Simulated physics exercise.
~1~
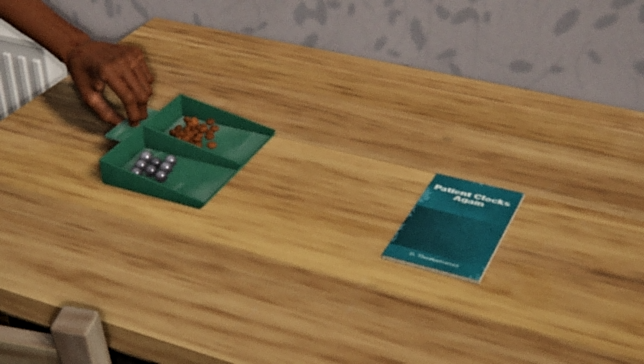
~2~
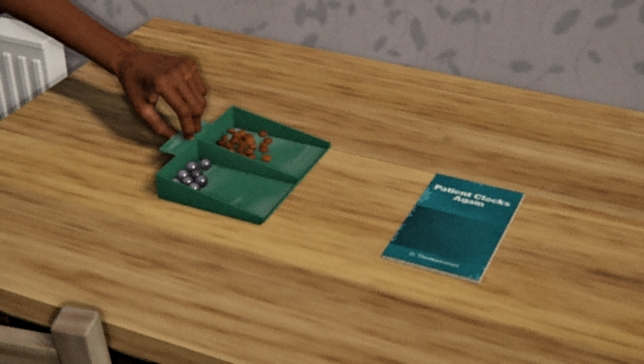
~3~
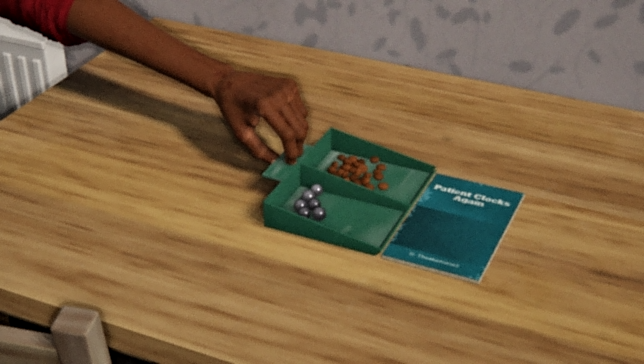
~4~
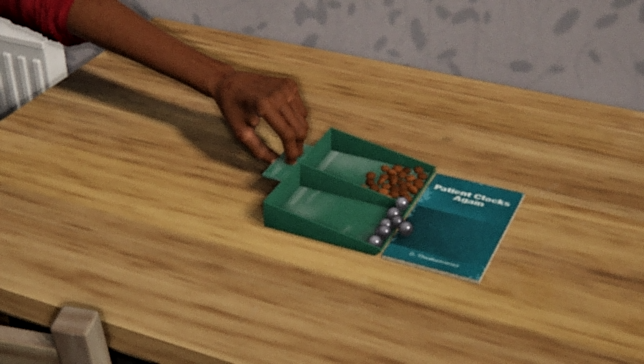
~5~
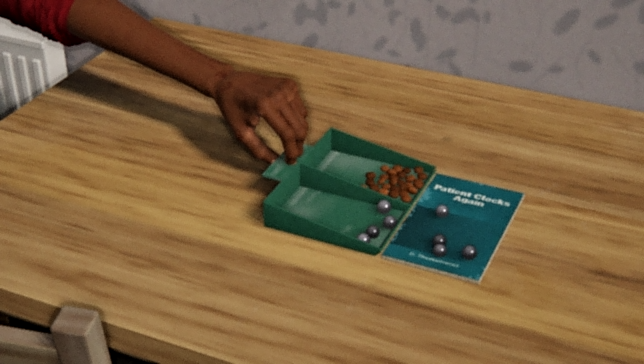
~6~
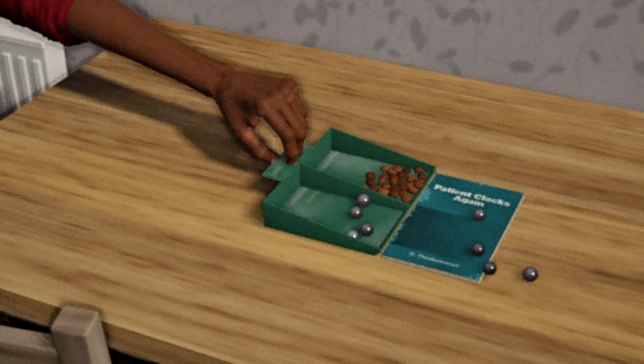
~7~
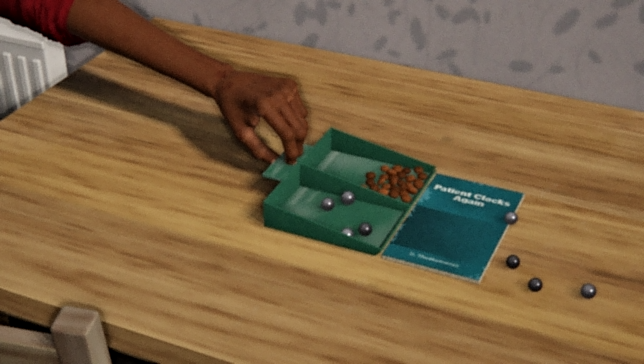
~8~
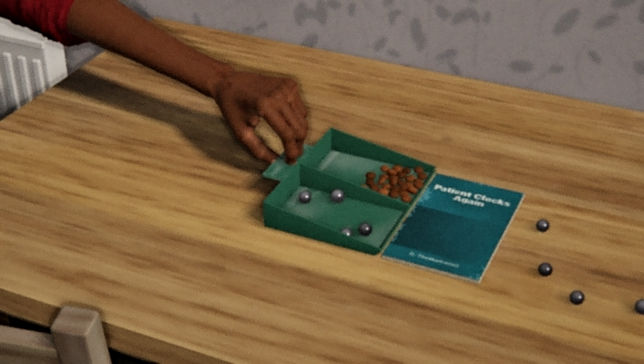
Green divided tray pushed right by a hand stops against a thin book, some silver balls rolling out, brown pieces staying inside.
